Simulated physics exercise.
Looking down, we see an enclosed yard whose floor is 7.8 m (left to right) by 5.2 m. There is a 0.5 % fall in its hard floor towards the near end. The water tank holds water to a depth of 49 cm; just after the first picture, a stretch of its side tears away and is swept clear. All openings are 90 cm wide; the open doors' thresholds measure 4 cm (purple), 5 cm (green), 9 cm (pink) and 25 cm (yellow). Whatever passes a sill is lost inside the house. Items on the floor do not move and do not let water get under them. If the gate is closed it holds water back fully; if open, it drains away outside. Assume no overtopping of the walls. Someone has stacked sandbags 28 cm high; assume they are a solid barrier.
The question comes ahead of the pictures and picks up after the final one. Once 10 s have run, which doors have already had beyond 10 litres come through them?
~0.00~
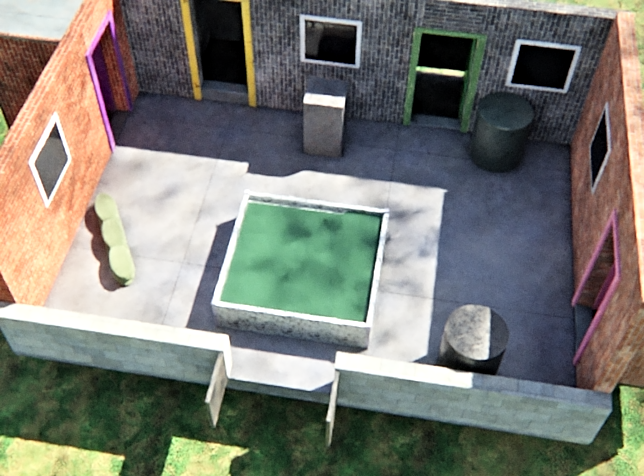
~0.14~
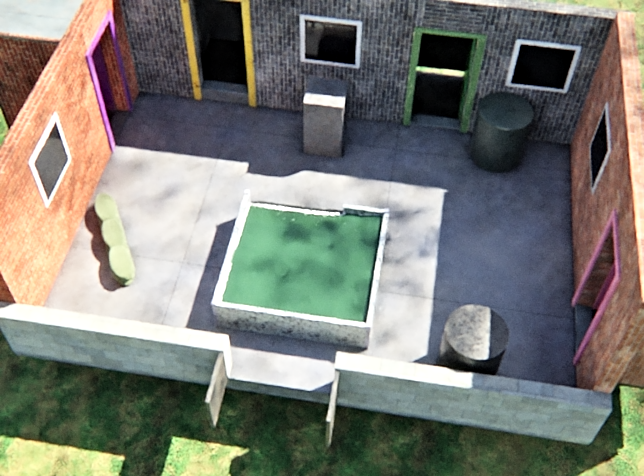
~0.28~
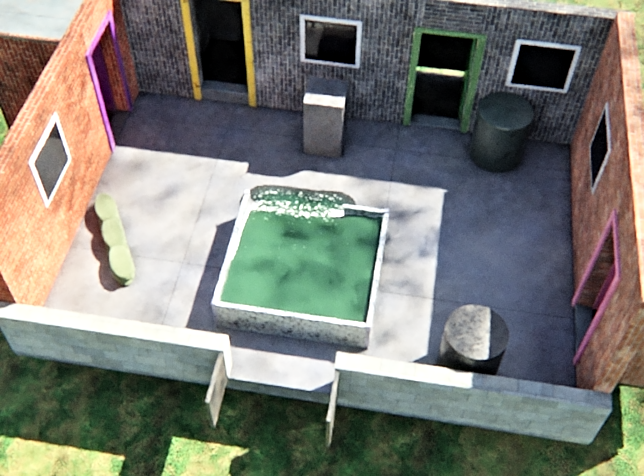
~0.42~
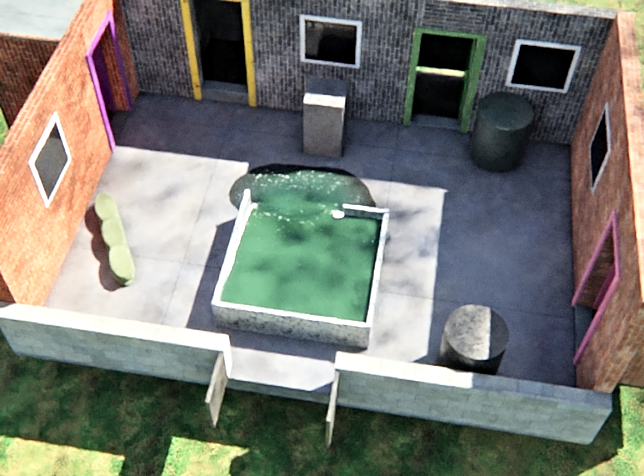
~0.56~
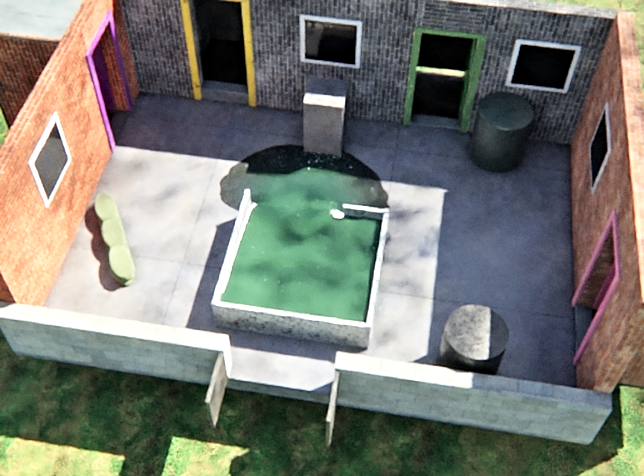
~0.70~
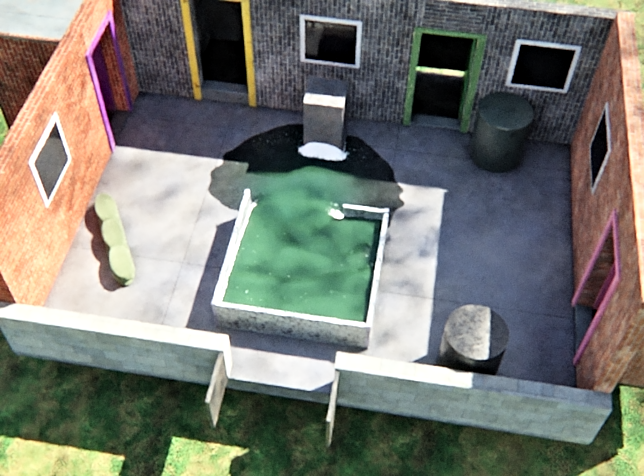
Purple door: Limit crossed. Green door: Limit crossed. Pink door: Limit not crossed. Yellow door: Limit not crossed.
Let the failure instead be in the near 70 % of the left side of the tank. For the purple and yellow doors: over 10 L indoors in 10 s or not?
Purple goes beyond, yellow stays inside, judged against that limit.
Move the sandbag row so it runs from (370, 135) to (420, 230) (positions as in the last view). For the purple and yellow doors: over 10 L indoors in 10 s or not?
Note - purple: Limit exceeded; yellow: Limit held.
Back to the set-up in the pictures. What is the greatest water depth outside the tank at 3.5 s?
Around 26 centimetres.
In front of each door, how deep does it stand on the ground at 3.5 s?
Door by door, in cm: Purple reads 17, green reads 12, pink reads 0, yellow reads 16.
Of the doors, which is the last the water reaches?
The answer is the pink door.
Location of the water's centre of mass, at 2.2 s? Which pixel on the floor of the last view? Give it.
(297, 209).
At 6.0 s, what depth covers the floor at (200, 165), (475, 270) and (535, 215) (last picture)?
Around 2 cm, 2 cm and 2 cm, in the order given.
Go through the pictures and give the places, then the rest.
The water tank at (304, 258) is whole and still, 49 cm deep, in the first frame.
The front is at a hidden place, 0.8 m from the gap on the water tank's far side; 0.4 m2 of floor is under water; 49 cm left at the back of the water tank, in the second frame.
Water pours out on the water tank's far side and has run 1.0 m, to (350, 203); typically 9 cm deep outside, 49 cm at the water tank's back, in the third frame.
Water pours out on the water tank's far side and has run 1.3 m, to (354, 181); typically 7 cm deep outside, 49 cm at the water tank's back, in the fourth frame.
Water pours out on the water tank's far side and has run 1.7 m, to (344, 156); typically 6 cm deep outside, 49 cm at the water tank's back, in the fifth frame.
Water pours out on the water tank's far side and has run 2.2 m, to (299, 128); typically 5 cm deep outside, 48 cm at the water tank's back, in the sixth frame.
After 1.4 s water covers 20 % of the floor and is deepest (32 cm) near (312, 157); purple door not reached, green door not reached, pink door not reached, yellow door not reached.
After 2.2 s water covers 30 % of the floor and is deepest (30 cm) near (312, 157); purple door not reached, green door 11 cm at the sill, 9 L in, pink door not reached, yellow door 22 cm at the sill, 0 L in.
After 3.5 s water covers 40 % of the floor and is deepest (26 cm) near (146, 99); purple door 17 cm at the sill, 41 L in, green door 12 cm at the sill, 47 L in, pink door not reached, yellow door 16 cm at the sill, 0 L in.
After 6.0 s water covers 75 % of the floor and is deepest (16 cm) near (101, 203); purple door 11 cm at the sill, 169 L in, green door 11 cm at the sill, 107 L in, pink door 5 cm at the sill, 0 L in, yellow door 11 cm at the sill, 0 L in.
After 10.0 s water covers 95 % of the floor and is deepest (10 cm) near (492, 391); purple door 7 cm at the sill, 227 L in, green door 5 cm at the sill, 129 L in, pink door 8 cm at the sill, 0 L in, yellow door 5 cm at the sill, 0 L in.
